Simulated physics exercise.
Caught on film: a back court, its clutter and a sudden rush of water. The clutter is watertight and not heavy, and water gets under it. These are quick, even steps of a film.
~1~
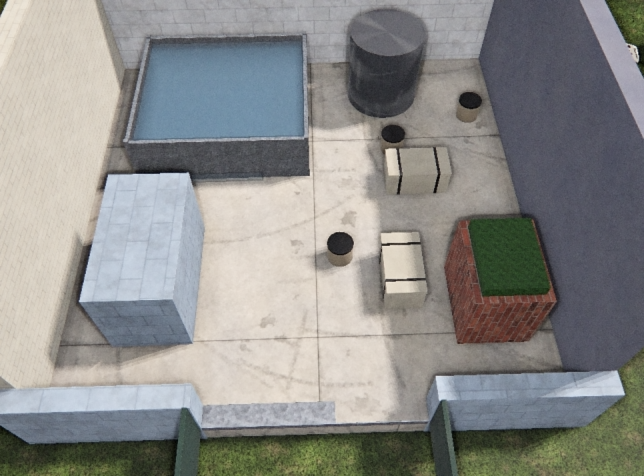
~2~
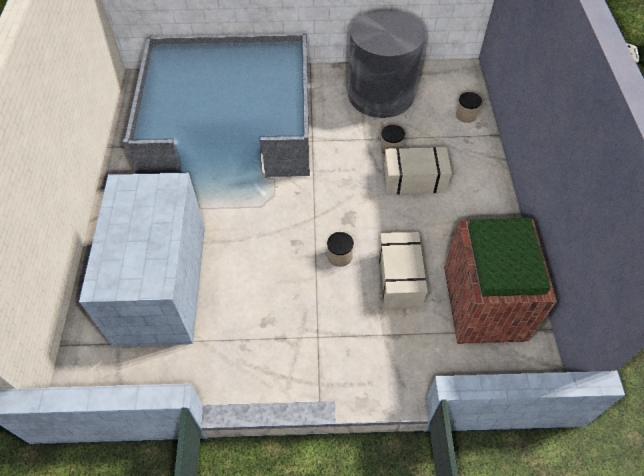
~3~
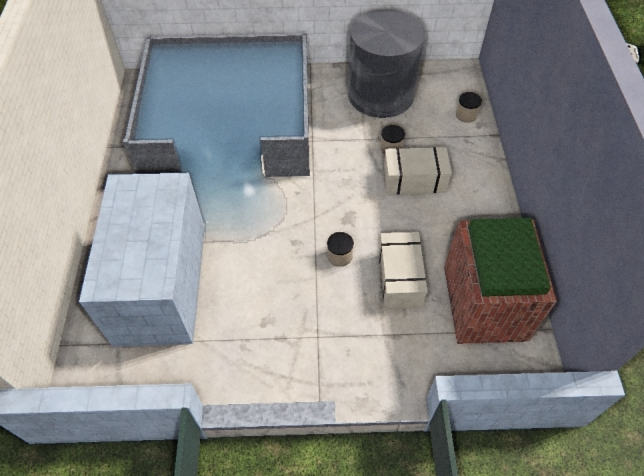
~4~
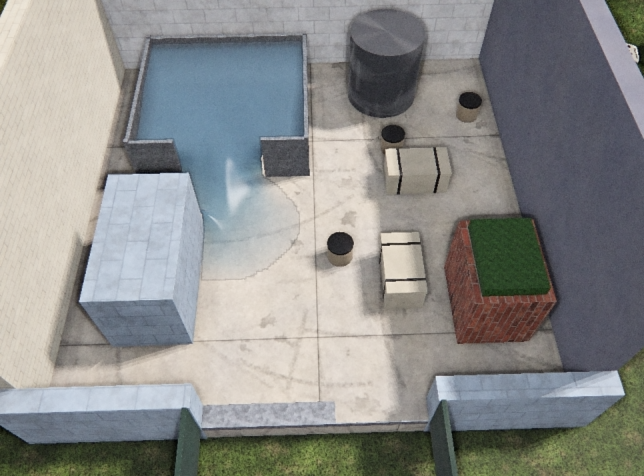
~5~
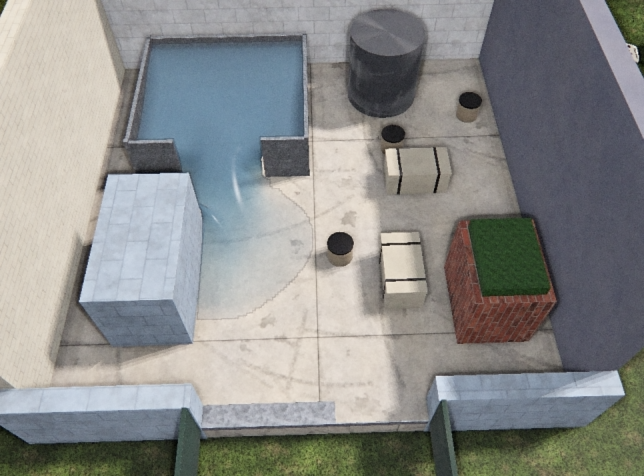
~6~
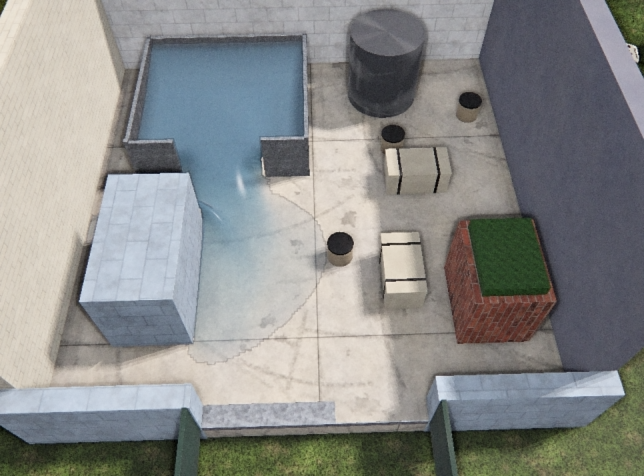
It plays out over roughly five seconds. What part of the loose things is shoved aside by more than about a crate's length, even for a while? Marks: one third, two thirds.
That comes to under a third.
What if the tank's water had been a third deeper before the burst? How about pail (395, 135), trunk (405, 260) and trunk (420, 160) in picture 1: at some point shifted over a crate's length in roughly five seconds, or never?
In that order: Never so far, under that, never so far.
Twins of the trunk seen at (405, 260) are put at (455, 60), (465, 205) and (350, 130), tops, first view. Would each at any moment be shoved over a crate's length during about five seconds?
As listed: Under that, no, not that far.
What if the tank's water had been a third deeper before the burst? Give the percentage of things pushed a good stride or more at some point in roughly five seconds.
I make it 20 per cent.
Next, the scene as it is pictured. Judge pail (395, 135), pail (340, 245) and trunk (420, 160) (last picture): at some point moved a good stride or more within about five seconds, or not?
One after the other: Under that, moved that far, short of that.
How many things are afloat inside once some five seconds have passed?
It comes to 1.
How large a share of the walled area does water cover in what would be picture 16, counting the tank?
Near 55 in a hundred.
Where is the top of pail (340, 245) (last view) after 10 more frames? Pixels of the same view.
Roughly at (376, 258).
A moment on, 0 of 5 are well off their spots; 0 afloat.
Next, 0 of 5 are well off their spots; 1 afloat.
Later, 1 of 5 are well off their spots; 1 afloat.
In the end, 1 of 5 are well off their spots, and 1 have been at some point; 1 afloat.
